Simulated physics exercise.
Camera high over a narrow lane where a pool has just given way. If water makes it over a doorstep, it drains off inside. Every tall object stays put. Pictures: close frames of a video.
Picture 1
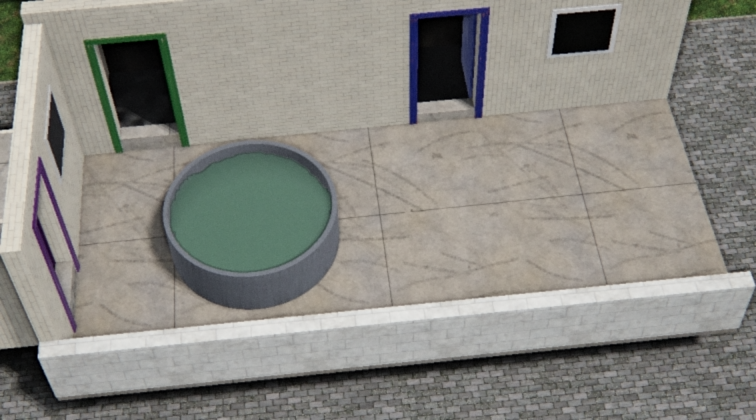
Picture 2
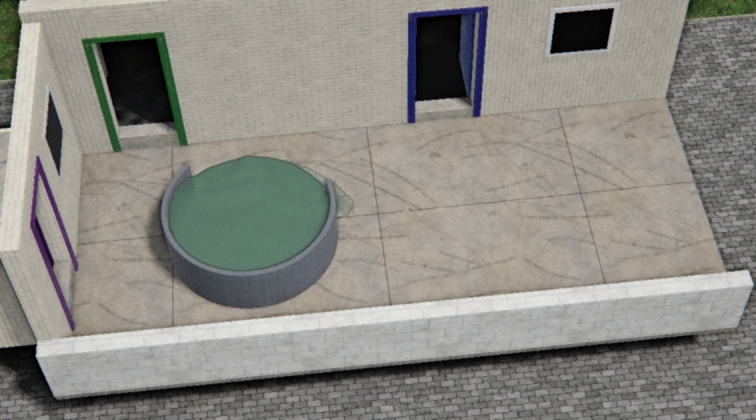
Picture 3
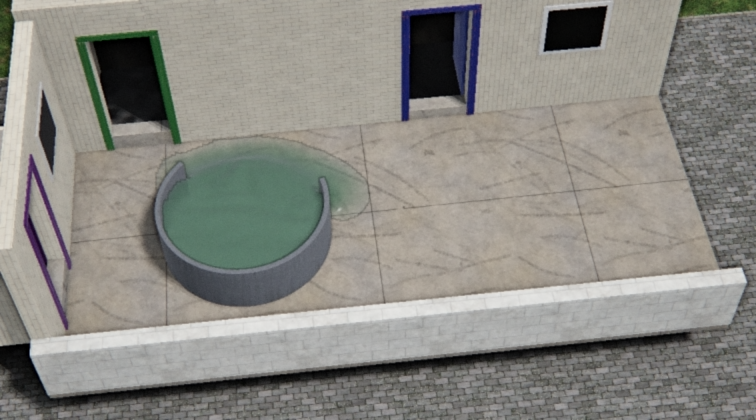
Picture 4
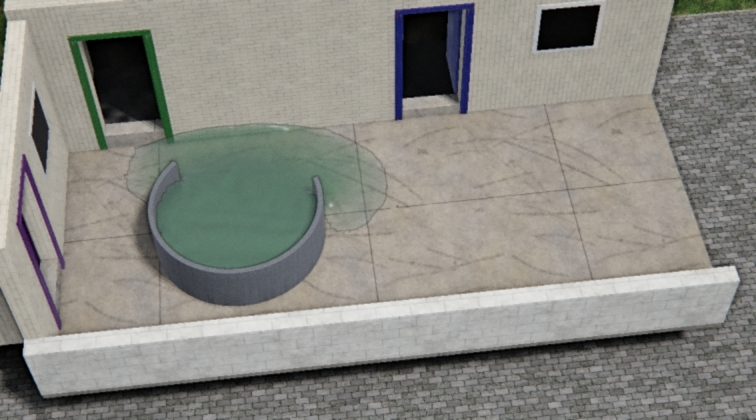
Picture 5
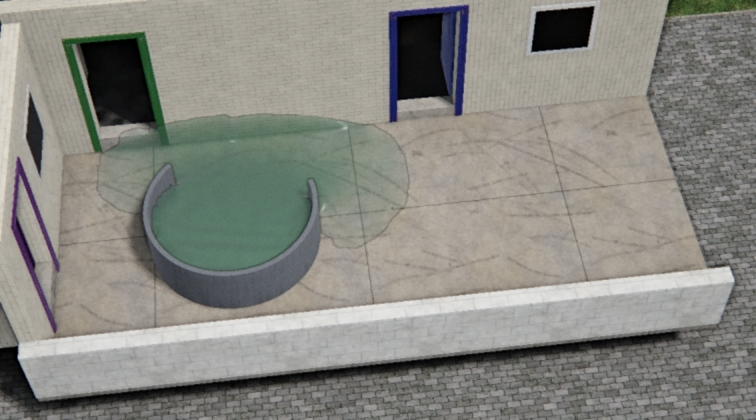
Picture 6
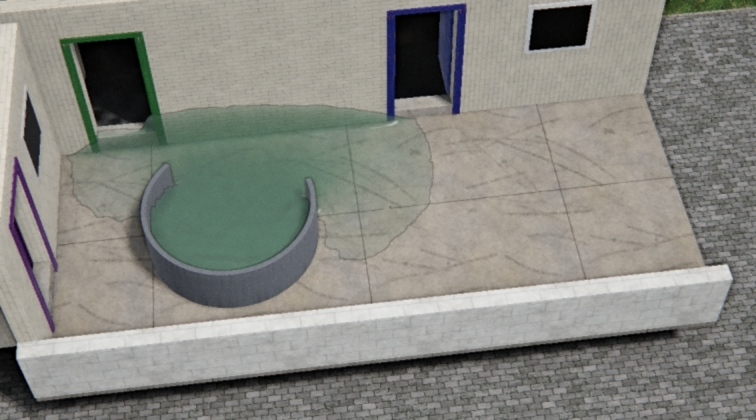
Walled courtyard beside a cobbled lane, a round pool's far side opening and green water spreading across the tiles toward the doorways.
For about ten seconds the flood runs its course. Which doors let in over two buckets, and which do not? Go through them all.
Result: The purple door respects the limit; the blue door respects the limit; the green door respects the limit.
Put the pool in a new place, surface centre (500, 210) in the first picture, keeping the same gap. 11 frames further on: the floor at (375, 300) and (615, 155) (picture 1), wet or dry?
Result: Spared; inundated.
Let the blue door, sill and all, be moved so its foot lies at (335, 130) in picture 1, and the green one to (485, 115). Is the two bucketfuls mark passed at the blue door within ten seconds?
Looks like the blue one spills past the mark.
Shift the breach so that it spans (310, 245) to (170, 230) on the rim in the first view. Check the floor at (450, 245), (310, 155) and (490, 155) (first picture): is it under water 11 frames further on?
Going through them, the first would be submerged, the next still bare and the last still bare.
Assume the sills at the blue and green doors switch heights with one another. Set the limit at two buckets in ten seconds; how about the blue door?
In that case blue stays within limit.
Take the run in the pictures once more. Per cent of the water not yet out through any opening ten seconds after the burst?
I'd put it near 62 %.
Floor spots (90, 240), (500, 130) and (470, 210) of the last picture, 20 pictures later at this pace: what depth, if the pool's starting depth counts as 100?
Roughly 16 per cent, 8 per cent and 6 per cent.
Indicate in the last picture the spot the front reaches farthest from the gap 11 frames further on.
I'd put it around (629, 97).
A moment on, water covers 30 % of the floor; the purple door not reached, the blue door wet at the sill, nothing in, the green door under two buckets in.
Next, water covers 50 % of the floor; the purple door wet at the sill, nothing in, the blue door wet at the sill, nothing in, the green door under two buckets in.
Then, water covers 85 % of the floor; the purple door wet at the sill, nothing in, the blue door wet at the sill, nothing in, the green door under two buckets in.
Later, water covers 95 % of the floor; the purple door wet at the sill, nothing in, the blue door wet at the sill, nothing in, the green door under two buckets in.
In the end, water covers 100 % of the floor; the purple door wet at the sill, nothing in, the blue door wet at the sill, nothing in, the green door under two buckets in.
